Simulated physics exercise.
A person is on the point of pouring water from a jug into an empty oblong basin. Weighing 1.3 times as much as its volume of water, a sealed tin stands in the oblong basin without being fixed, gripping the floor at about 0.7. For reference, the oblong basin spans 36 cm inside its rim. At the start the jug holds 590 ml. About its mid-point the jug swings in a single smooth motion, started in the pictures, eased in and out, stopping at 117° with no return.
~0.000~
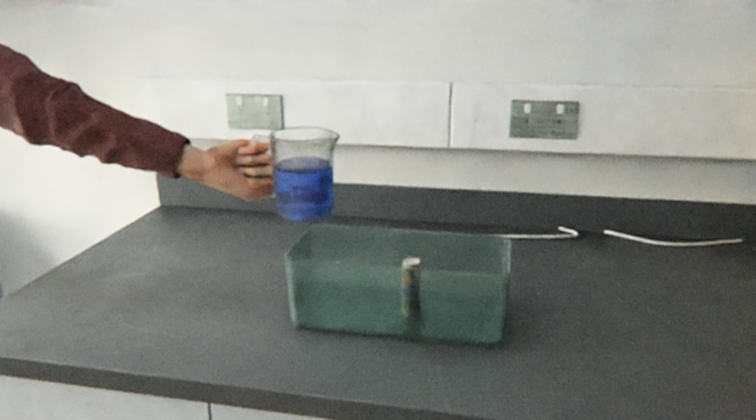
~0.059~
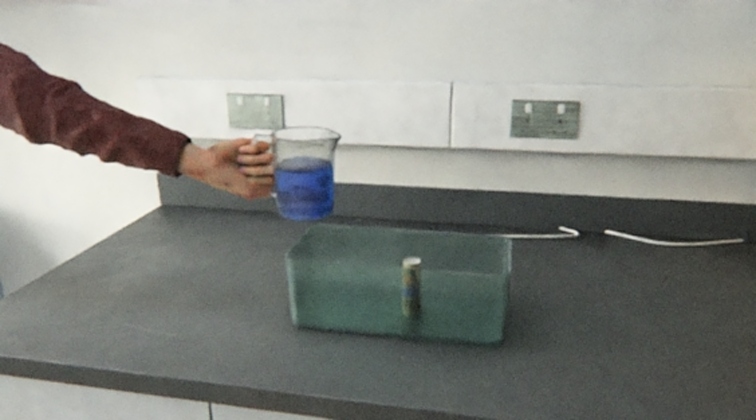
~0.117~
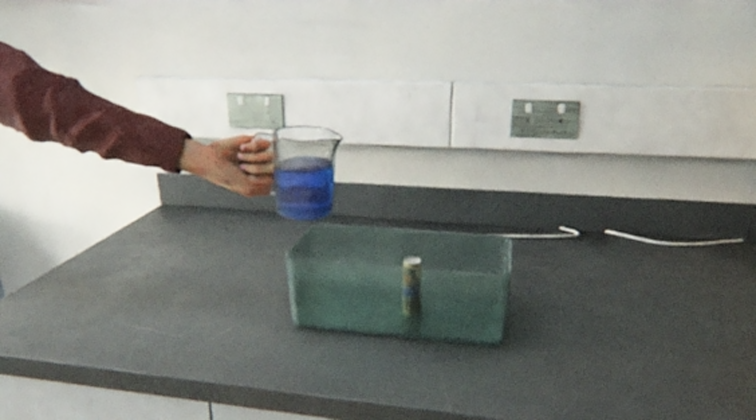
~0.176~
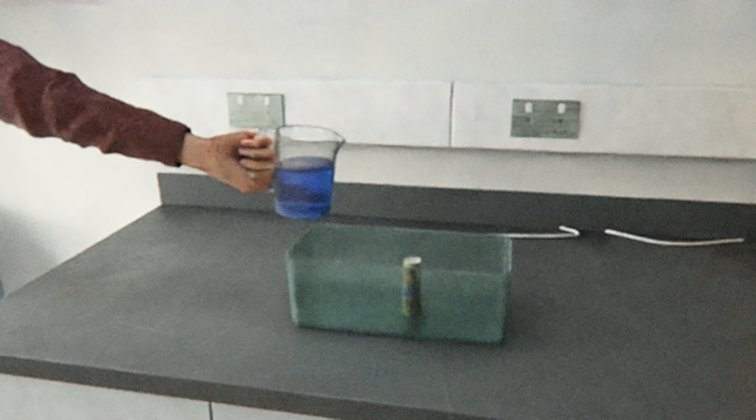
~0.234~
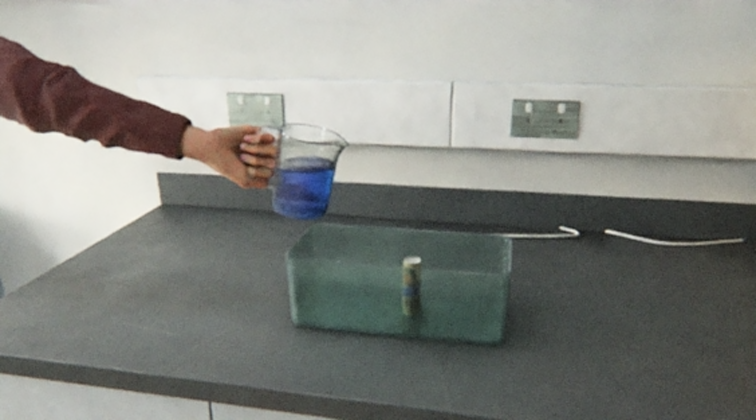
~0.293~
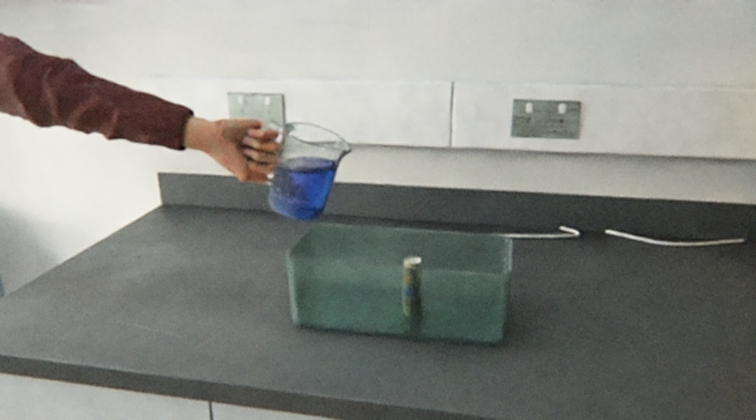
A clear glass jug of bright blue liquid is held by a hand in a dark maroon sleeve reaching in from the left, above a grey worktop seen from slightly above. Below it sits a greenish see-through oblong basin with a small pale-topped tin inside, with white cables and wall sockets behind. The hand gradually tilts the jug modestly rightward, while the camera stays still.
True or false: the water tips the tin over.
False.
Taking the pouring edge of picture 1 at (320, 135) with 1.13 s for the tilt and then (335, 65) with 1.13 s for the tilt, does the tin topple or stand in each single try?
The tin stays vertical the first time and overturns the second time.
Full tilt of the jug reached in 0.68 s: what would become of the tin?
In that case the tin stays vertical.
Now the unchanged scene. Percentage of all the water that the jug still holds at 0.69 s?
88 %.
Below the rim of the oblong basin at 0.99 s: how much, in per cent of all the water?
The share is close to 64 percent.
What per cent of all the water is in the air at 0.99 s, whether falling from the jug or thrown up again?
Estimate: About 14 in a hundred.
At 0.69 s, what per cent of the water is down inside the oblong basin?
Near 1 in a hundred.
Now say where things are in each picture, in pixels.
In the first frame, it leans 0°; its right rim is at (340, 136); the water meets the walls at (278, 161) and (331, 164); the oblong basin's rim runs from (299, 241) to (510, 257); the tin's top is at (411, 263).
In the second frame, it leans 1°; its right rim is at (341, 136); the water meets the walls at (279, 161) and (332, 163).
In the third frame, it leans 3°; its right rim is at (343, 138); the water meets the walls at (280, 161) and (333, 163).
In the fourth frame, it leans 7°; its right rim is at (345, 140); the water meets the walls at (280, 161) and (334, 163).
In the fifth frame, it leans 12°; its right rim is at (348, 145); the water meets the walls at (280, 162) and (335, 164).
In the sixth frame, it leans 18°; its right rim is at (352, 150); the water meets the walls at (281, 162) and (337, 164).
After 0.69 s the tilt is 79° and 88 per cent is still to pour; the tin stands where it began.
After 0.99 s the tilt is 113° and 21 per cent is still to pour; the tin stands where it began.
After 1.30 s the tilt is 117° and 0 per cent is still to pour; the tin stands where it began.
After 1.63 s the tilt is 117° and 0 per cent is still to pour; the tin stands where it began.
In the end the tin stands where it began.
